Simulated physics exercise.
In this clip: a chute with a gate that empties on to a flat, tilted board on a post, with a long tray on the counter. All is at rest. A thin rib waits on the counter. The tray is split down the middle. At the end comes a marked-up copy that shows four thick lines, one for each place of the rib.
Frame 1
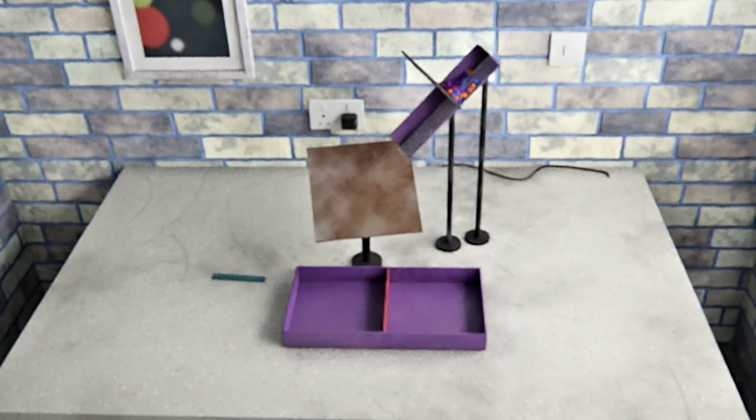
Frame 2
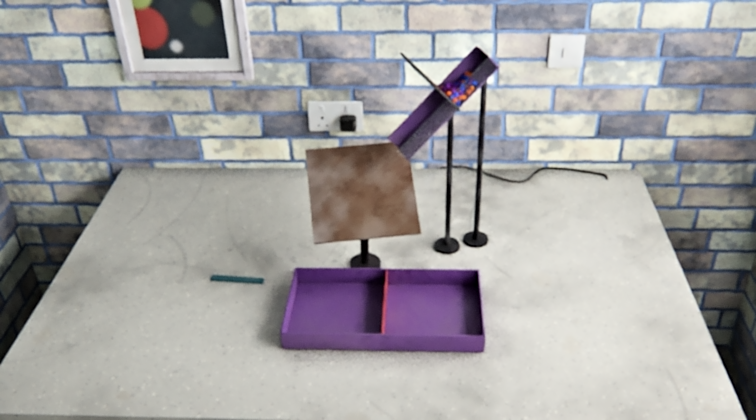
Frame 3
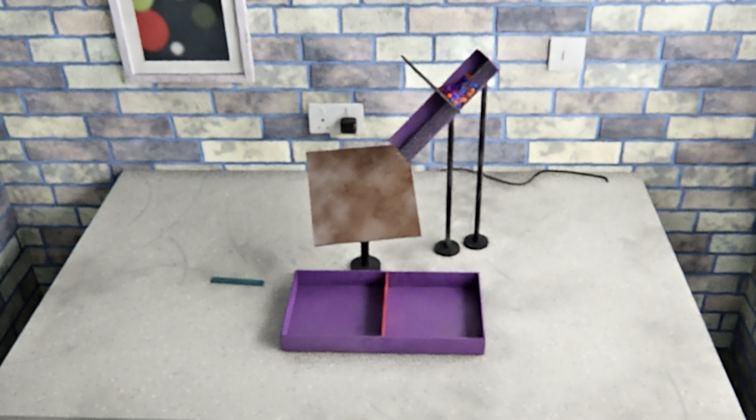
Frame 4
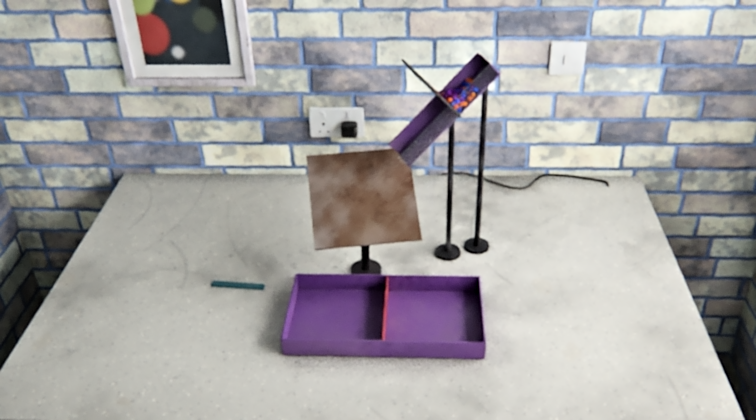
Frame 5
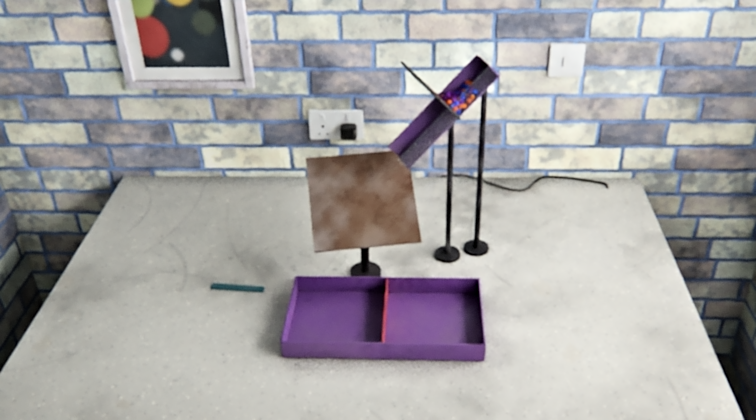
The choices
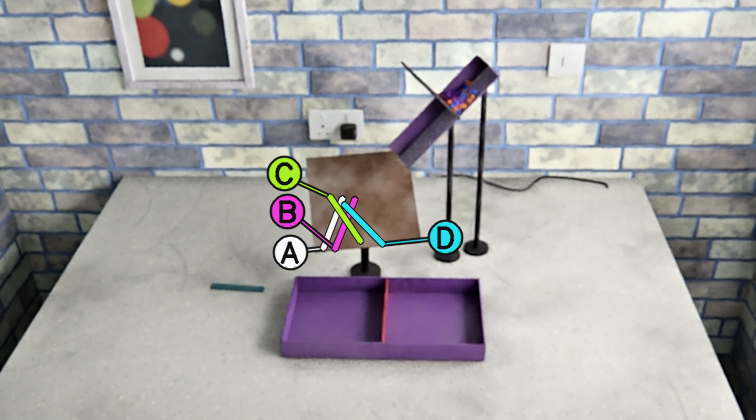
A pale grey counter stands against a patterned brick wall, seen from the front and slightly above. A purple chute on black posts holds small colourful pieces behind a gate at upper right, above a tilted brown board, a divided purple tray and, at left, a thin teal strip. Nothing among the objects moves; only the camera tilts slightly upward, shifting the view a little.
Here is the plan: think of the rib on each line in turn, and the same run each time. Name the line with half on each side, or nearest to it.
Best: C.
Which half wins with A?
More lands on the left.
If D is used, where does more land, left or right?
The right half.
On the marked copy, line A from (342, 198) to (323, 248); line B from (354, 199) to (335, 248); line C from (330, 196) to (360, 241); line D from (344, 204) to (382, 244).
Choosing A, of what is caught, every piece in the left half, not one piece in the right.
Choosing B, of what is caught, every piece in the left half, not one piece in the right.
Choosing C, of what is caught, roughly a third in the left half, roughly two thirds in the right.
Choosing D, of what is caught, about a tenth in the left half, the larger part in the right.
